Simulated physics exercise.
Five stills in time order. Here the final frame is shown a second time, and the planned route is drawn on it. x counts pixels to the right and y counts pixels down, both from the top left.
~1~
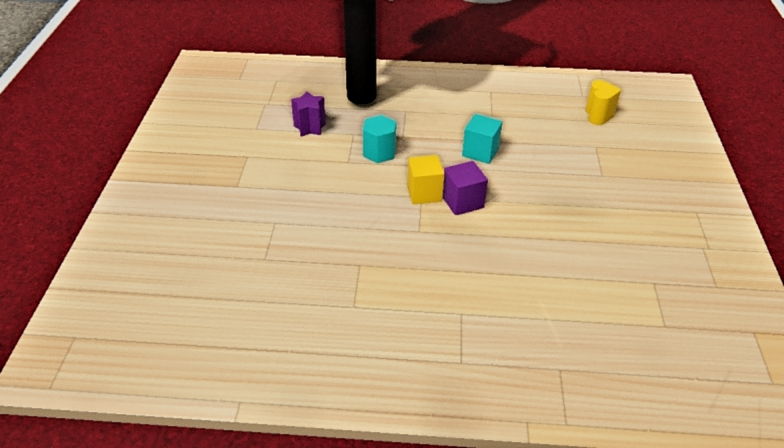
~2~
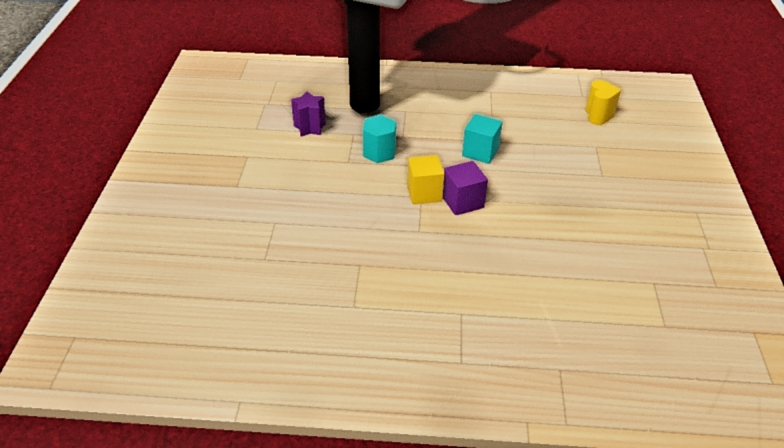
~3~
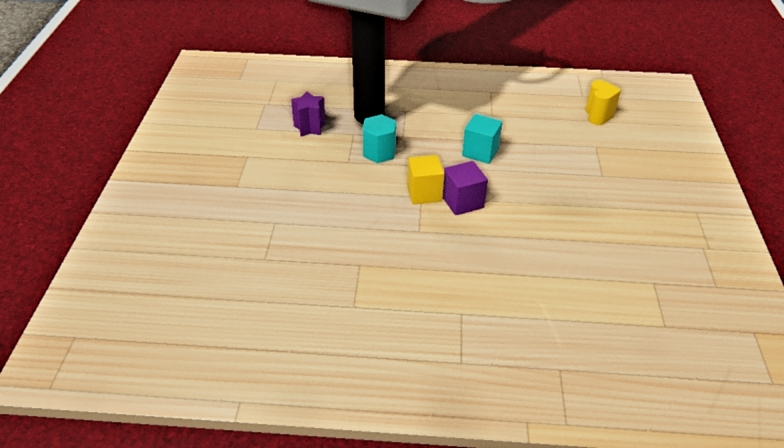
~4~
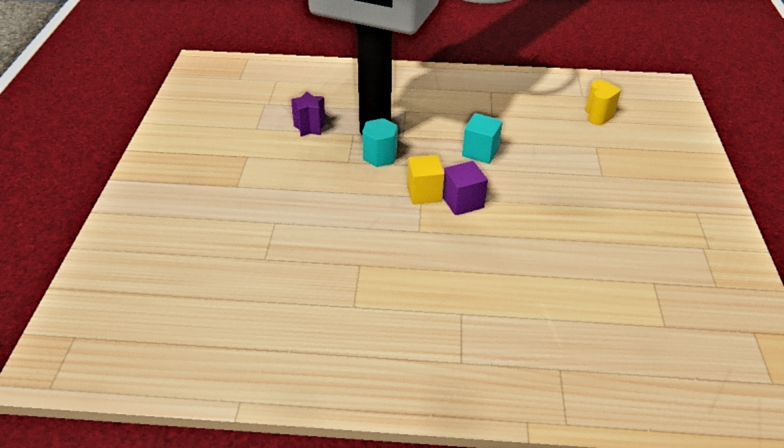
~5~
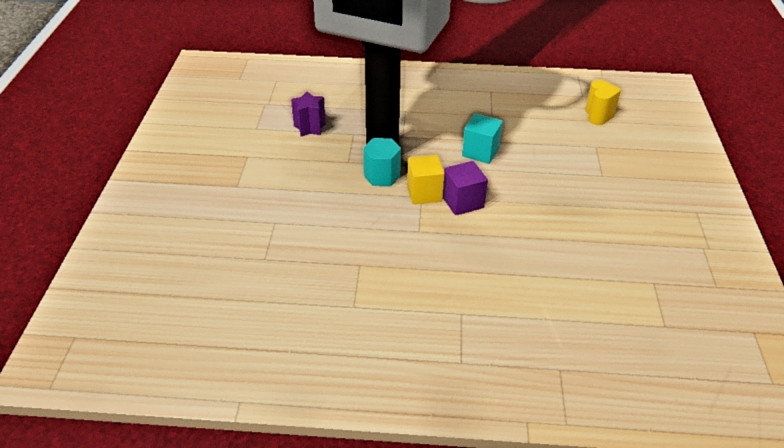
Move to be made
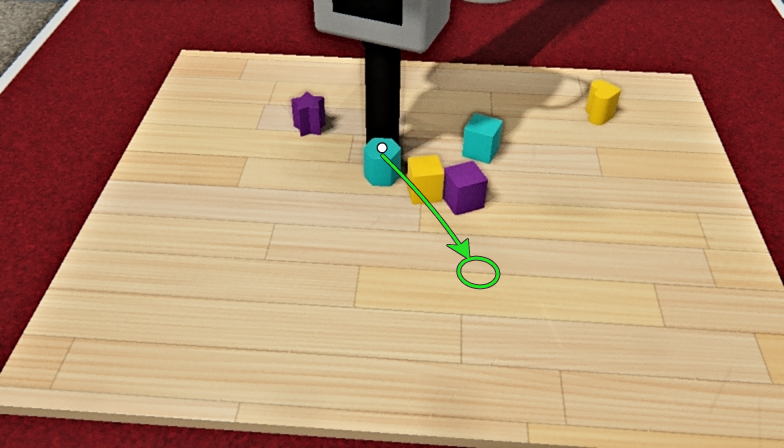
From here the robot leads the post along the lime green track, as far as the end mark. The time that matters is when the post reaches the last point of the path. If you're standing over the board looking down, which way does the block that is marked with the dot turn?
The turn is clockwise.
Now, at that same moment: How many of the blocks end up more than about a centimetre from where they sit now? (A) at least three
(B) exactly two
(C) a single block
That would be B.
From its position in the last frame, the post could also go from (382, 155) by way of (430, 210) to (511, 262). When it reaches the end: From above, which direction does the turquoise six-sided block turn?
It rotates clockwise.
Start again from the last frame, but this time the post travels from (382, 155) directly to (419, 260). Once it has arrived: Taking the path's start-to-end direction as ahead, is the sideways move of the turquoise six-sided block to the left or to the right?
Well, taking the path from its start to its end as straight ahead, the turquoise six-sided block moves to the right.
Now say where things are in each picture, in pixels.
In the first frame, tip of the post (362, 96), middles of tops, turquoise six-sided block (380, 125), yellow square piece (426, 165), purple square piece (466, 173), turquoise square piece (484, 124).
In the second frame, post (365, 105), nothing pushed.
In the third frame, post (369, 116), nothing pushed.
In the fourth frame, post (375, 131), turquoise six-sided block (380, 128).
In the fifth frame, post (382, 148), turquoise six-sided block (382, 148), yellow square piece (426, 165), purple square piece (466, 173), turquoise square piece (484, 124).
The line goes from (382, 155) via (415, 189) and (447, 227), ending at (478, 272); the dot is on the turquoise six-sided block.
The first path, step by step. One third of the way, post (415, 182); turquoise six-sided block (387, 175), turned 90° clockwise; yellow square piece (437, 179), turned 15° anticlockwise; purple square piece (469, 174).
Two thirds of the way, post (447, 221); turquoise six-sided block (387, 176), turned 100° clockwise; yellow square piece (477, 215), turned 45° anticlockwise; purple square piece (471, 174).
At the end, post (479, 266); turquoise six-sided block (387, 176), turned 100° clockwise; yellow square piece (521, 248), turned 85° anticlockwise; purple square piece (471, 174); turquoise square piece unmoved.
